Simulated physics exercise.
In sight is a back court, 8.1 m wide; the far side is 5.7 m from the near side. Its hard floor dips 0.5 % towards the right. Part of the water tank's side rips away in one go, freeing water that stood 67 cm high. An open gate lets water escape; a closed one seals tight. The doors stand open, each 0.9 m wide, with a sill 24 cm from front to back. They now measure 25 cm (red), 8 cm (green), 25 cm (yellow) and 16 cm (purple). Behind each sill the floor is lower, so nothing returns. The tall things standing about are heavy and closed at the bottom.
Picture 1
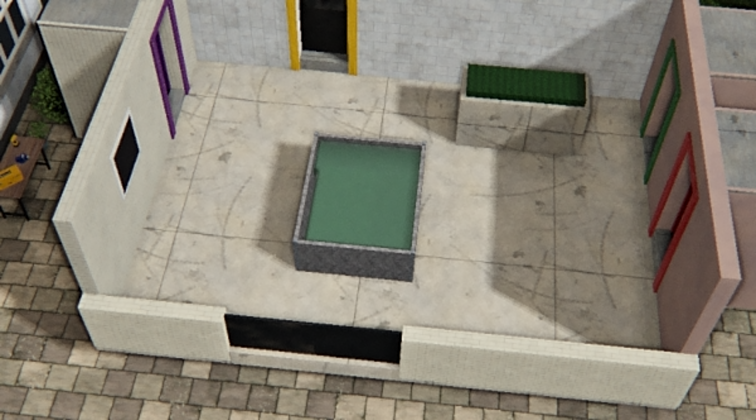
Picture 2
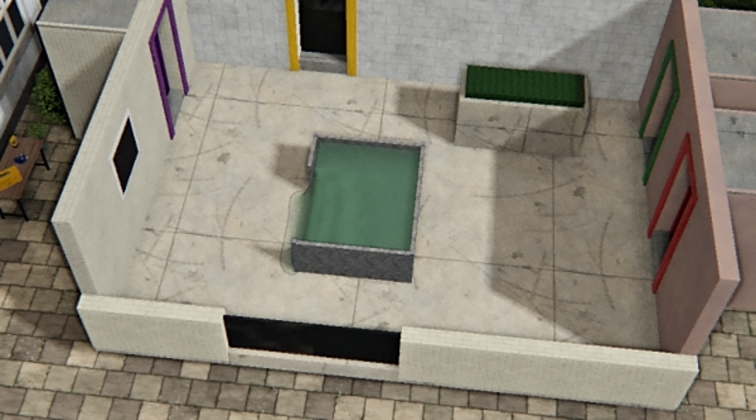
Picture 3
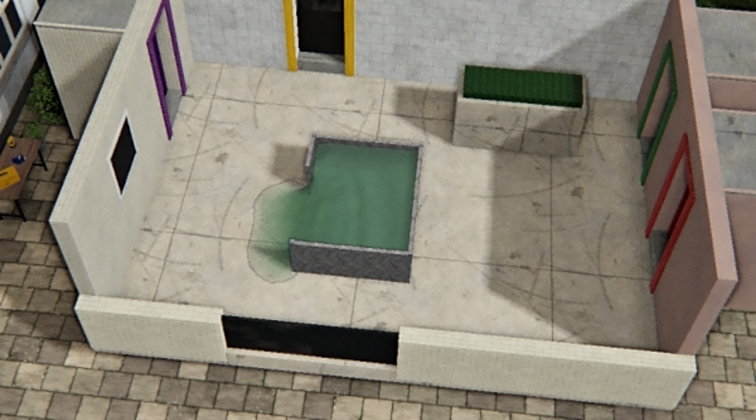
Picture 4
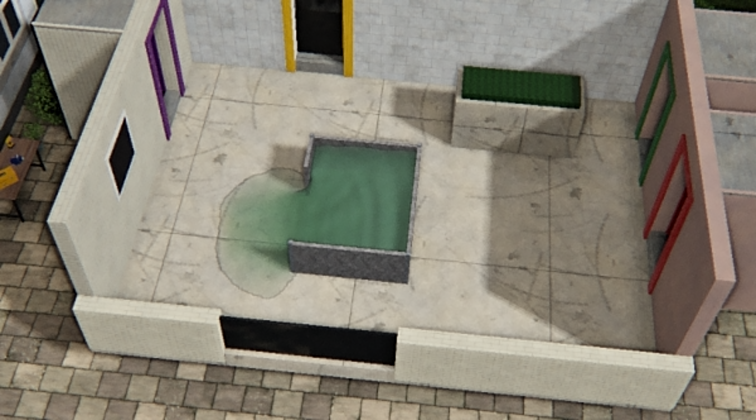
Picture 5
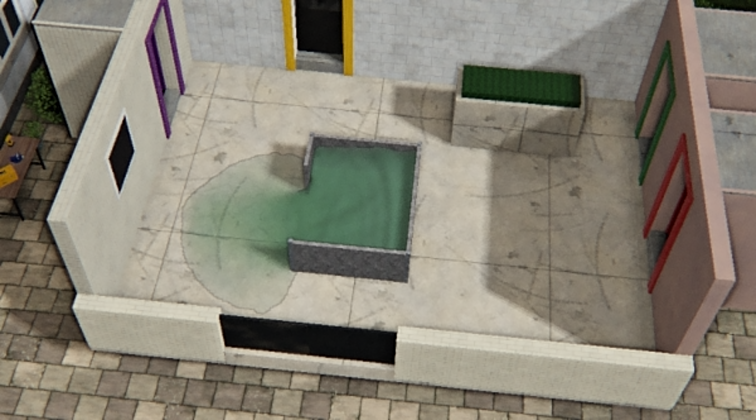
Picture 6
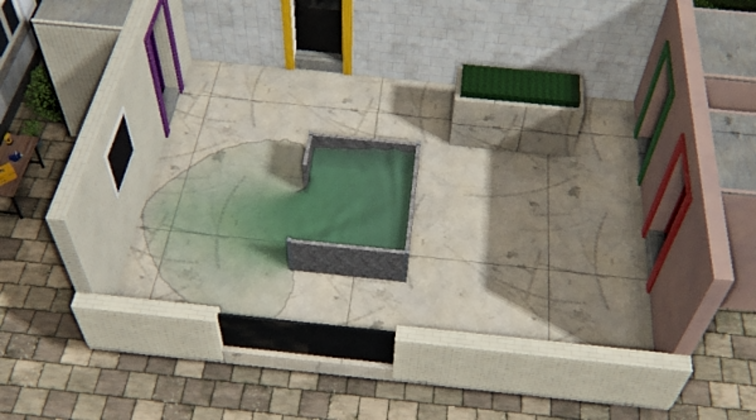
In a walled back court with coloured doorways, a grey water tank stands full of green water on the pale floor. Part of its left side gives way, and the water pours out through the gap, spreading leftward in a widening, rounded sheet across much of the floor on that side.
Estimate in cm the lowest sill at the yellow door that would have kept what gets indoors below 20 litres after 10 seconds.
At least 6 cm or so.
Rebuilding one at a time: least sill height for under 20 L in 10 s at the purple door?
About 7.5 cm at purple.
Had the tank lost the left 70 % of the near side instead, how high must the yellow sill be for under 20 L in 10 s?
About 5.5 cm.
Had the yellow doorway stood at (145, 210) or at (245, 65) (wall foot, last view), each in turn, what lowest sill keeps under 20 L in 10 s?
Roughly 30 and 14.5 cm.
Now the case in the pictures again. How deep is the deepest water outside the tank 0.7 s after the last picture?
Roughly 36 cm.
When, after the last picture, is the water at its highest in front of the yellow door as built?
Around 4.5 s.
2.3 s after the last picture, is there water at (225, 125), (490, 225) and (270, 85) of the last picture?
In turn: Under water, not reached, under water.
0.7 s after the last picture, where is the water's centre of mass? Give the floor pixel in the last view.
Around (287, 222).
Then, 0.7 s after the last picture water covers 25 % of the floor, deepest (36 cm) near (135, 236); it has not reached the yellow door.
Then, 2.3 s after the last picture water covers 30 % of the floor, deepest (29 cm) near (141, 218); 2 cm at the yellow door, 0 litres in over its 25 cm sill.
Then, 9.3 s after the last picture water covers 100 % of the floor, deepest (12 cm) near (630, 173); 6 cm at the yellow door, 0 litres in over its 25 cm sill.
At the yellow door as built, the water peaked near 11 cm, 4.5 s after the last picture.
With a sill of 5 cm, 30 litres would have come in within the 10 s; with 7 cm, 11 litres. So under 20 litres takes about 6 cm.
